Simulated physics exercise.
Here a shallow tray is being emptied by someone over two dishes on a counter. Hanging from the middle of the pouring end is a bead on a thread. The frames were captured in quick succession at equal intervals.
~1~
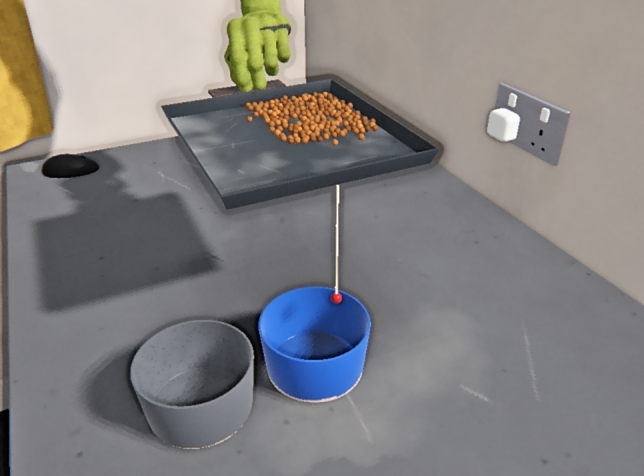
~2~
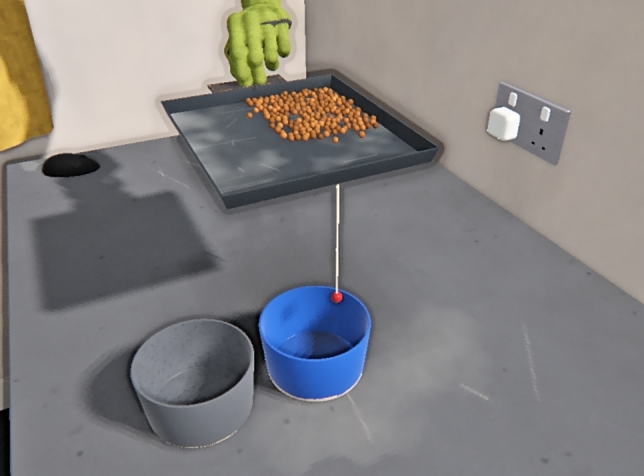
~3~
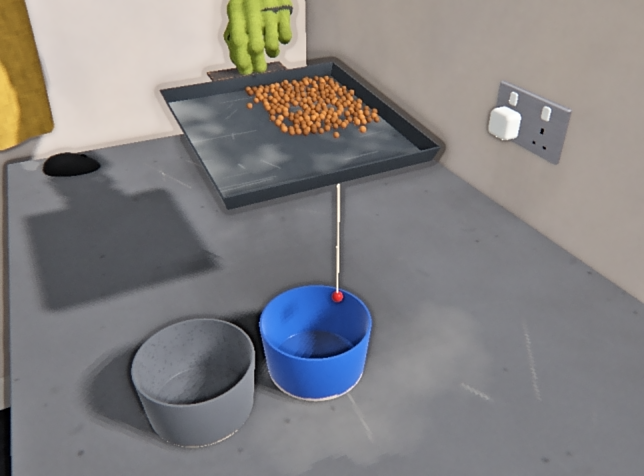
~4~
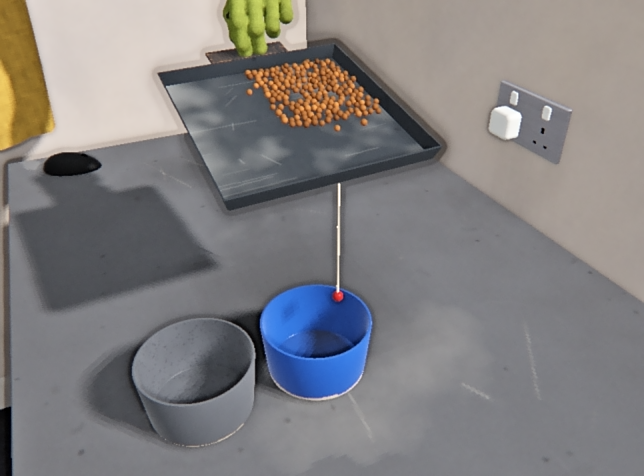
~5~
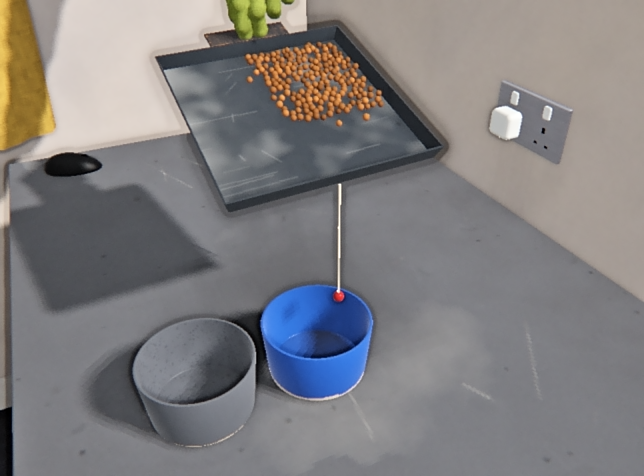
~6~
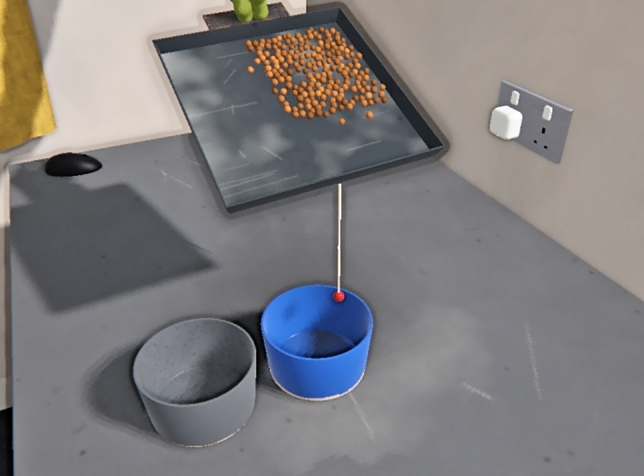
On a grey counter, a green-gloved hand steadily tilting a shallow tray of small orange balls above grey and blue dishes.
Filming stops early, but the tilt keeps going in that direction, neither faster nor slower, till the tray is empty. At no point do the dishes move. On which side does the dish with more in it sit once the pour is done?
Bigger share: Right.
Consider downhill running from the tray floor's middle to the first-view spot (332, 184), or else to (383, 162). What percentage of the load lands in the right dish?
So it's 20 percent with the first slope and 0 percent with the other.
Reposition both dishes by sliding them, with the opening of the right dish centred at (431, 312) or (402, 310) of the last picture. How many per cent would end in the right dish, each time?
It comes to roughly 10 per cent in one try and roughly 20 per cent in the next.
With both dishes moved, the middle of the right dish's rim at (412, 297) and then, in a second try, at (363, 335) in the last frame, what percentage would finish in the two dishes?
First 50 %, then 80 %.
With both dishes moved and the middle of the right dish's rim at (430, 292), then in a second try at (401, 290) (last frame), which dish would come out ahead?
Case one: The dish at left. Case two: The dish at left.
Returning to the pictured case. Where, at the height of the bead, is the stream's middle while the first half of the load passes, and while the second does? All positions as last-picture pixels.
Around (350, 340) first; around (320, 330) second.
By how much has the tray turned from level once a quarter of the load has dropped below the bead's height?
The angle is around 70°.
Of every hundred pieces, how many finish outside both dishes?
Roughly 60 percent of the load.
Shortly afterwards, tray tipped steeply; near half on the tray; only a few in the right dish; a little outside both; near half in the air.
Next, tray tipped past a quarter turn; a little in the left dish; near a quarter in the right dish; near half outside both; near a quarter in the air.
Some moments later, tray tipped past a quarter turn; a little in the left dish; near a third in the right dish; near two thirds outside both.
In the end, tray tipped past a quarter turn; a little in the left dish; near a third in the right dish; near two thirds outside both.
